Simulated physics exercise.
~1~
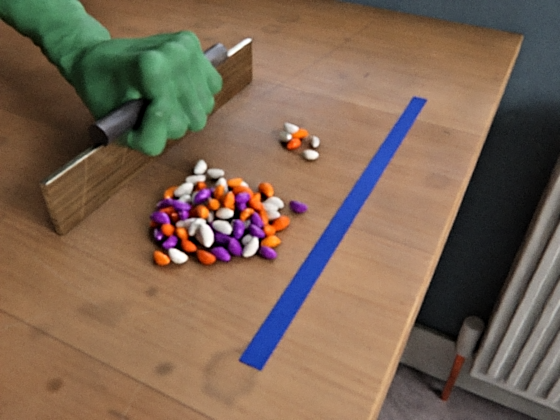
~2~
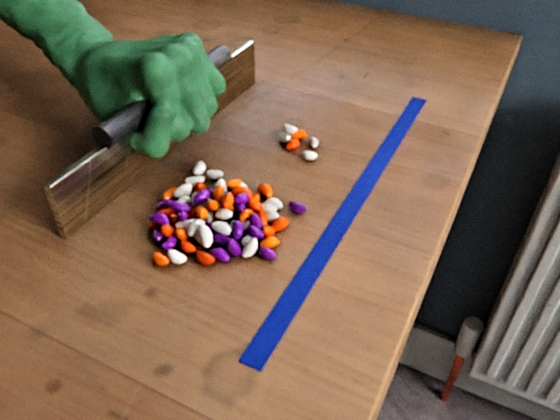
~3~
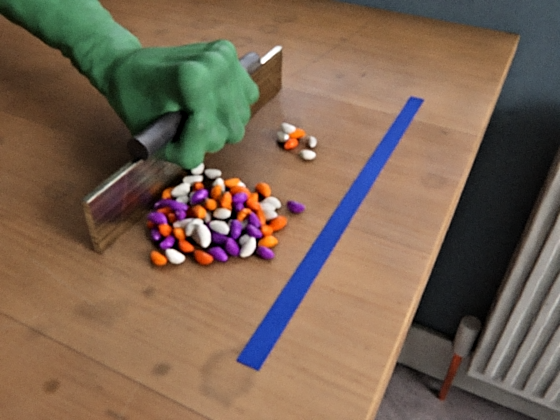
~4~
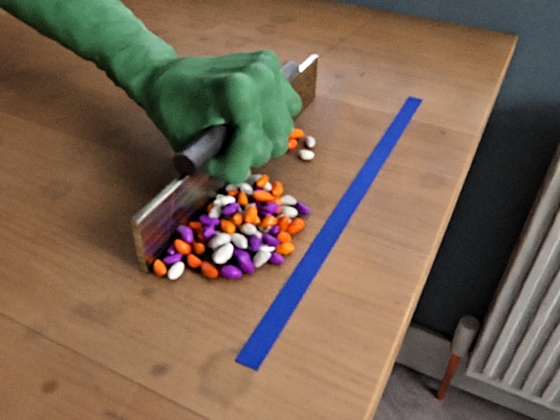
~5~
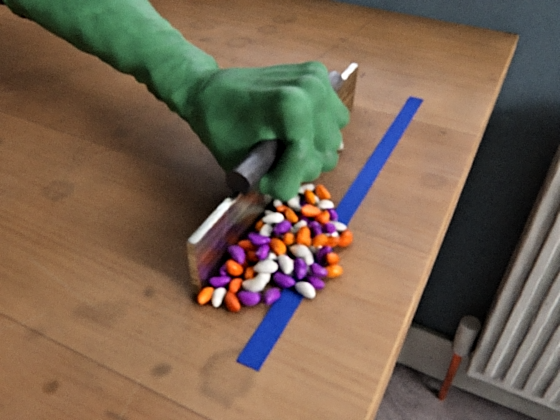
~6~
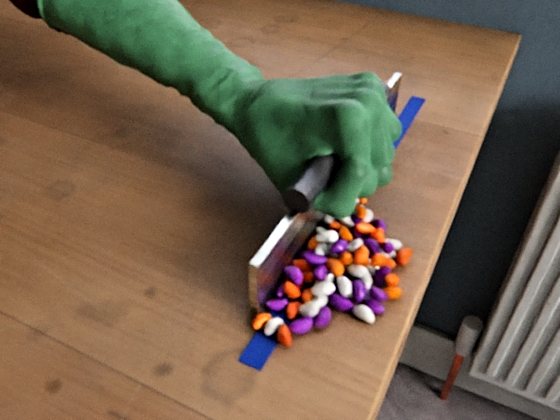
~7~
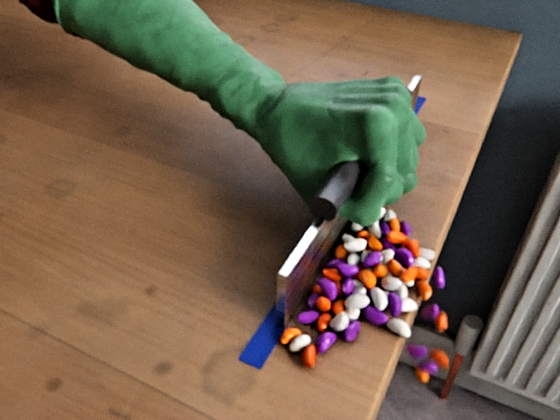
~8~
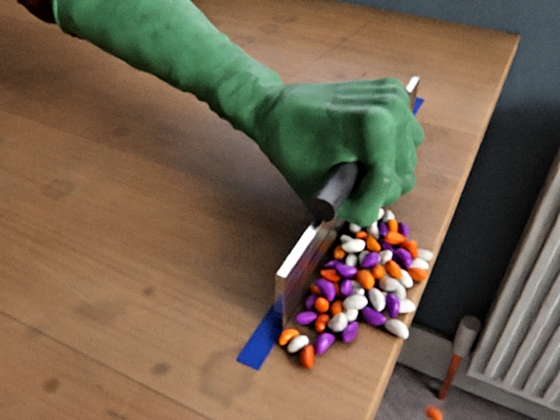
A green hand pushes colourful beans with a scraper past blue tape, spilling some off the table.
